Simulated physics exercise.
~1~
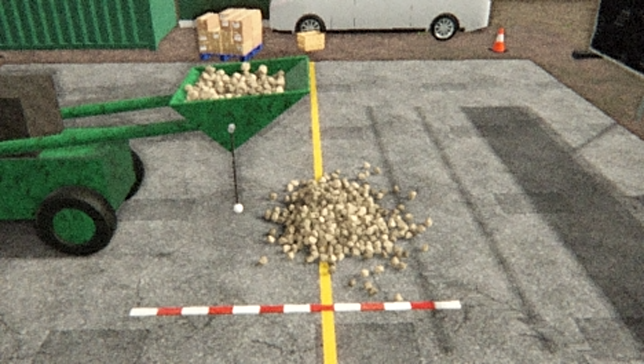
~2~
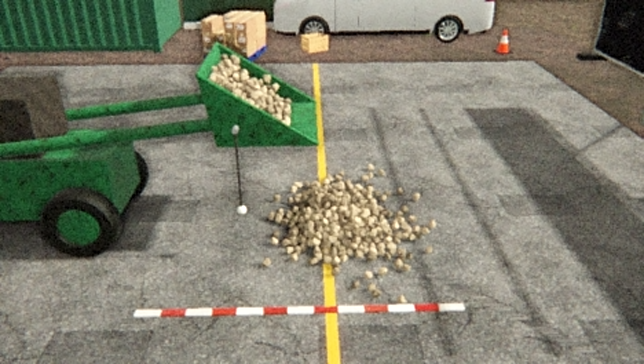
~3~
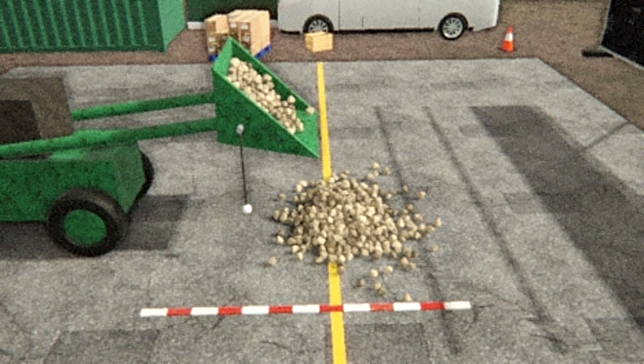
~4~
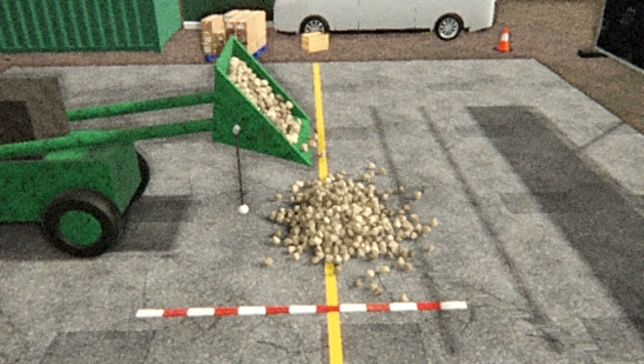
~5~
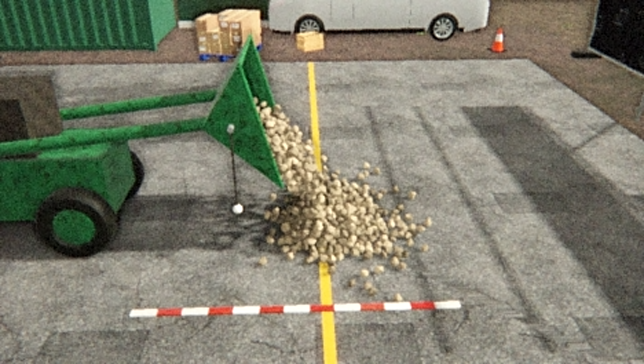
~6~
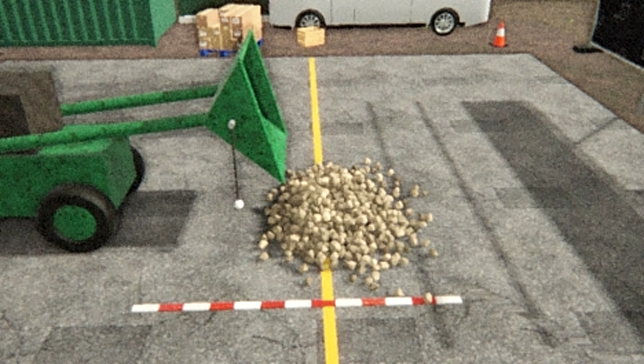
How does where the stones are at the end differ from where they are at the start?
At the start, some stones sit up in the green bucket and the rest lie in a heap on the ground. At the end they all lie on the ground in one bigger heap, so as a whole they are lower and a little farther right.
